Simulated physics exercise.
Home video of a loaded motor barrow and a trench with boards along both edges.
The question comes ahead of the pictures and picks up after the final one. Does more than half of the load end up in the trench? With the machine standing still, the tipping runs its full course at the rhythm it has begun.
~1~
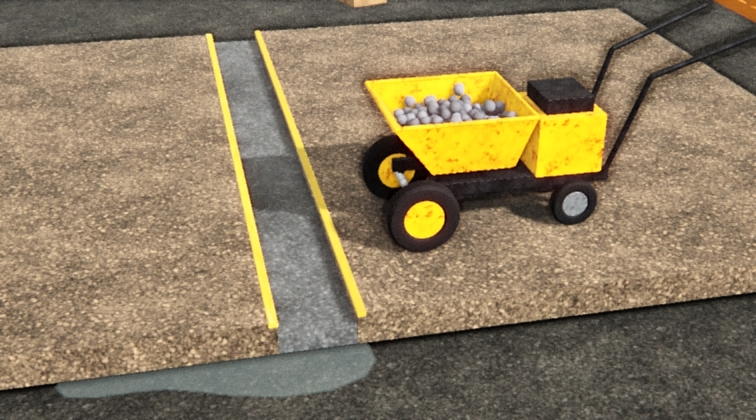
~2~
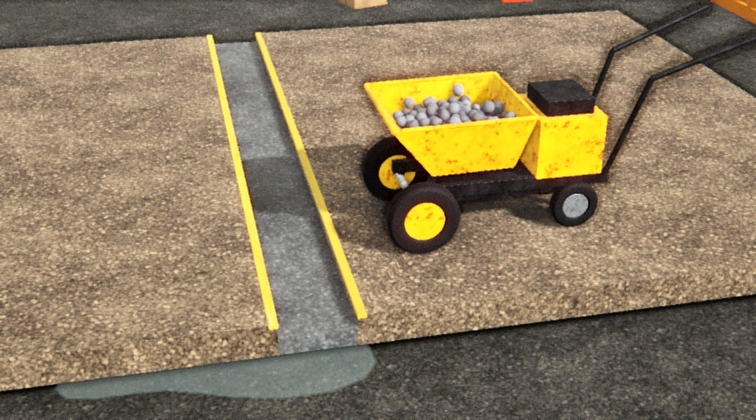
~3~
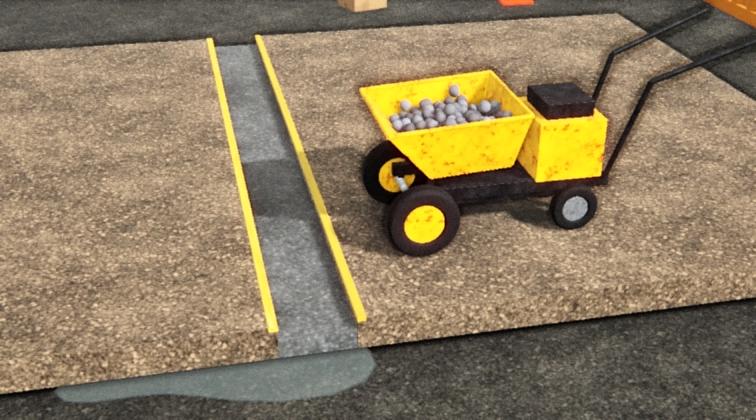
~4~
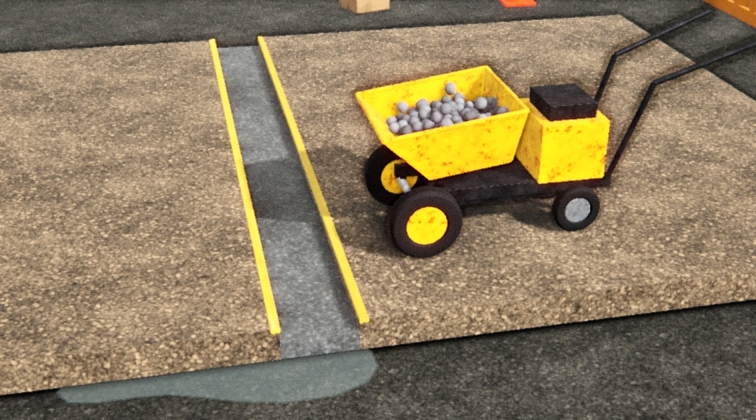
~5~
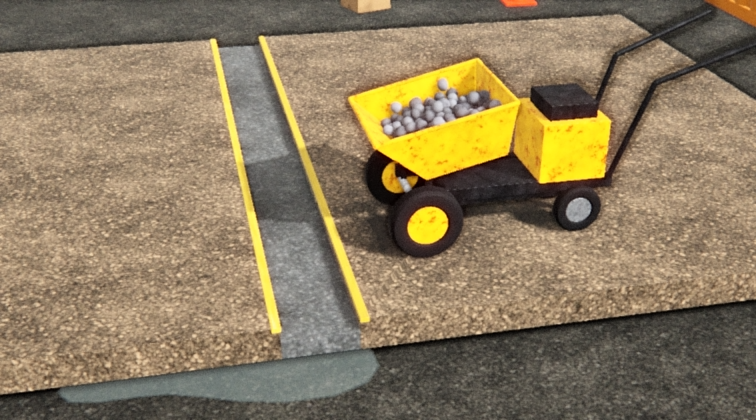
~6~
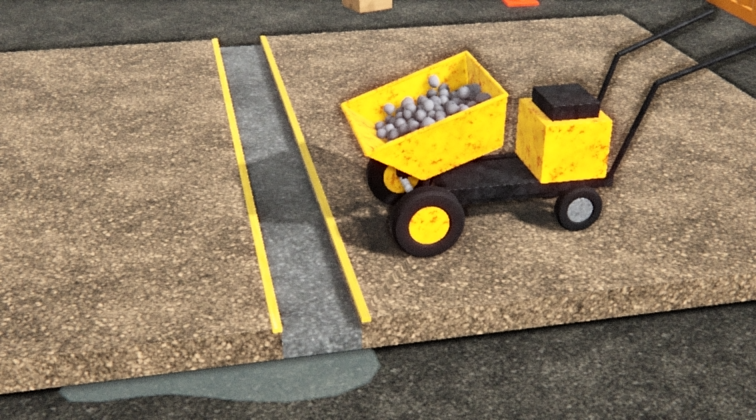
Yes.
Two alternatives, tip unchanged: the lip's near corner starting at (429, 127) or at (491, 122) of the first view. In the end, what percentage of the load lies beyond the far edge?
That works out to 0 per cent for the first position and 0 per cent for the second.
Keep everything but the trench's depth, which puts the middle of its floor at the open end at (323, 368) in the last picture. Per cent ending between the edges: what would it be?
I'd say roughly 100 in a hundred.
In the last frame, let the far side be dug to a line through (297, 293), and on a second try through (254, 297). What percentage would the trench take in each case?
Well, it'd be something like 50 per cent the first time and 80 per cent the second.
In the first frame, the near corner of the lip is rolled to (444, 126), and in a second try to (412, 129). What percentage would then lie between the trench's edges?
In order: 60 % and 80 %.
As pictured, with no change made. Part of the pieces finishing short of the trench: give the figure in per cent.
About 0 %.
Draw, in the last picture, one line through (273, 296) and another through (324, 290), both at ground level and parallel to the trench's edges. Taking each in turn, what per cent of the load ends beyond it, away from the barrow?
That's 10 per cent for the first and 70 per cent for the second.
Just after the last frame, skip tipped steeply; every one in the skip.
A moment on, skip tipped right over; the larger part in the skip; roughly a quarter in or heaped over the trench; just a few falling.
Further on, skip tipped right over; roughly a quarter in the skip; roughly two thirds in or heaped over the trench; about a tenth beyond it.
When it is over, skip tipped right over; roughly a quarter in the skip; roughly two thirds in or heaped over the trench; about a tenth beyond it.
